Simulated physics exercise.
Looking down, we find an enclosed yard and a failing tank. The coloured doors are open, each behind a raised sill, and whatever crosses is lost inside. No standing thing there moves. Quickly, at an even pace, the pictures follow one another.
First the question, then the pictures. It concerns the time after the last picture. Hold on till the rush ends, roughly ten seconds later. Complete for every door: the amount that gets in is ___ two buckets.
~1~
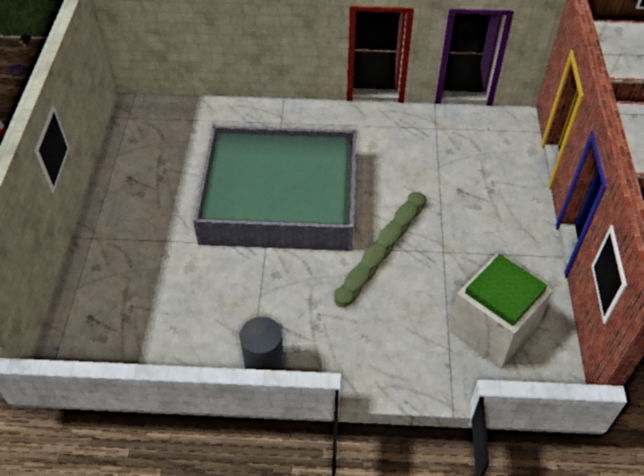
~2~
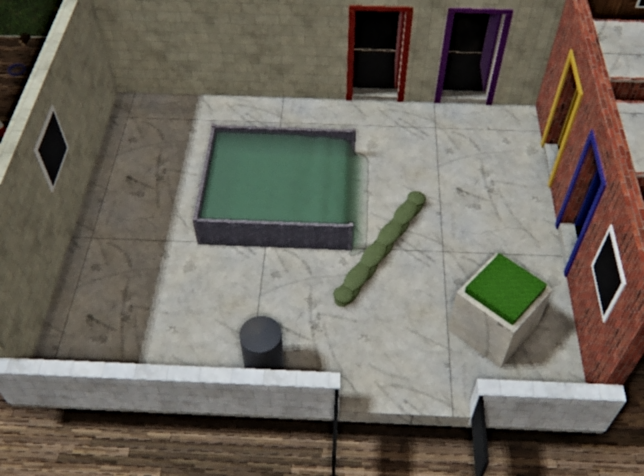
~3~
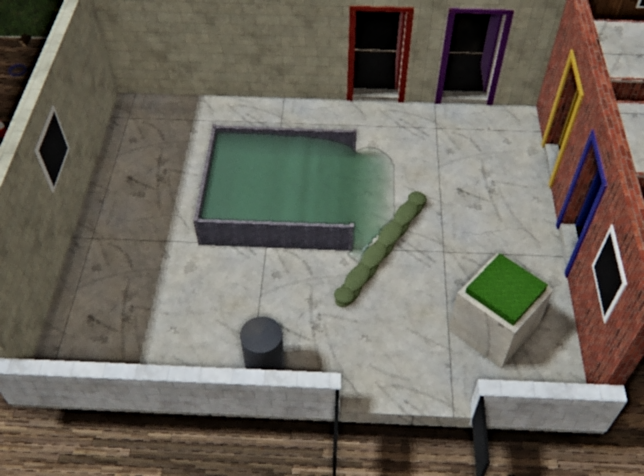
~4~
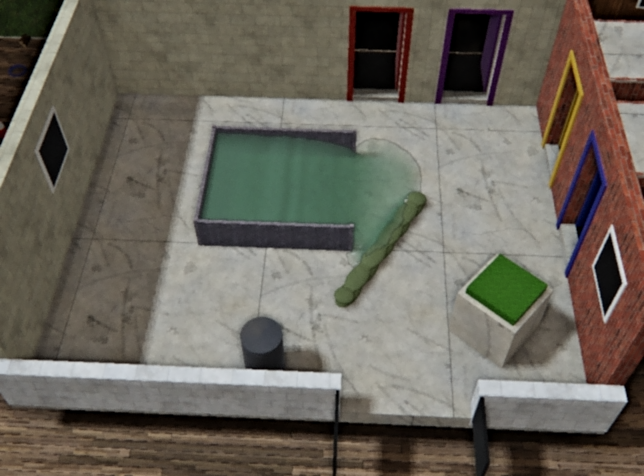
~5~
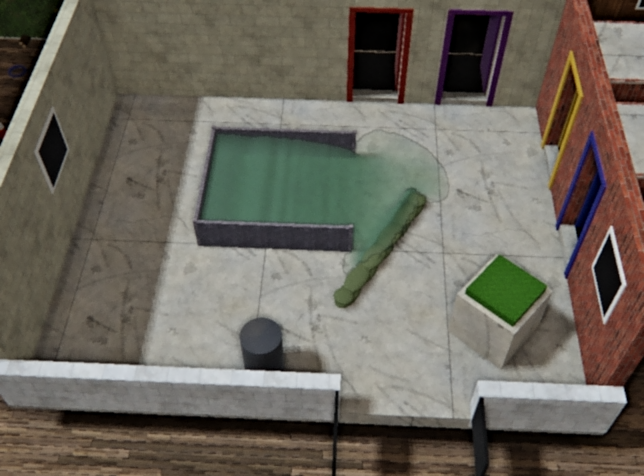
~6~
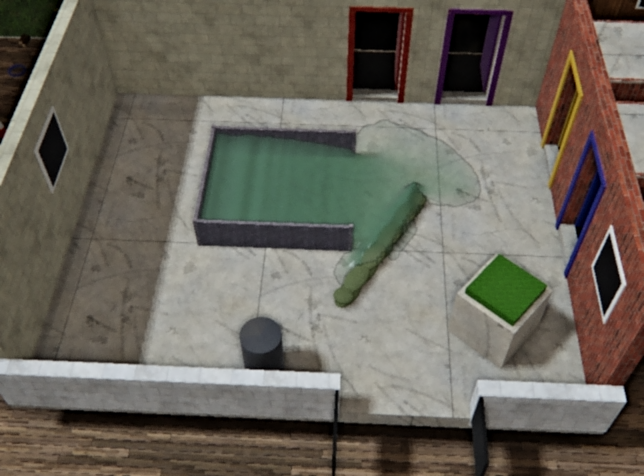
Red door: At most; blue door: At most; yellow door: More than; purple door: More than.
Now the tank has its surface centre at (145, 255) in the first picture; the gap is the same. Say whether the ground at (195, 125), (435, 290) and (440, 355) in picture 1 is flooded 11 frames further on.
Going through the three spots in turn: Stays untouched, gets wet, gets wet.
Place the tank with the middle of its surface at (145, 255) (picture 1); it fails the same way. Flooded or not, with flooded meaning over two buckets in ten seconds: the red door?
Briefly, red crosses the line.
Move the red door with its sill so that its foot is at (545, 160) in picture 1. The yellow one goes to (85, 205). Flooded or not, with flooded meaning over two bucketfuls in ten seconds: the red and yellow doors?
Note - red door overshoots, yellow door undershoots.
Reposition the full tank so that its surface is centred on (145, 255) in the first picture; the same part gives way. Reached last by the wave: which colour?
Last comes the one in yellow.
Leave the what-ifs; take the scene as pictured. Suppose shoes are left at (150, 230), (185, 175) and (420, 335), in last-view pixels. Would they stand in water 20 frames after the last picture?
In that order the points end up high and dry, high and dry and soaked.
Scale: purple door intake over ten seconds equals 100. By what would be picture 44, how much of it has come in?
Around 100 percent.
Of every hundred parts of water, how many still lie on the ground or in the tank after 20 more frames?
Near 96 percent, give or take.
A moment on, water covers 25 % of the floor; the red door not reached, the blue door not reached, the yellow door wet at the sill, nothing in, the purple door not reached.
Next, water covers 40 % of the floor; the red door wet at the sill, nothing in, the blue door wet at the sill, nothing in, the yellow door over two buckets in, the purple door under two buckets in.
Then, water covers 50 % of the floor; the red door wet at the sill, nothing in, the blue door wet at the sill, nothing in, the yellow door far over two buckets in, the purple door over two buckets in.
Later, water covers 60 % of the floor; the red door under two buckets in, the blue door wet at the sill, nothing in, the yellow door far over two buckets in, the purple door far over two buckets in.
In the end, water covers 90 % of the floor; the red door under two buckets in, the blue door wet at the sill, nothing in, the yellow door far over two buckets in, the purple door far over two buckets in.
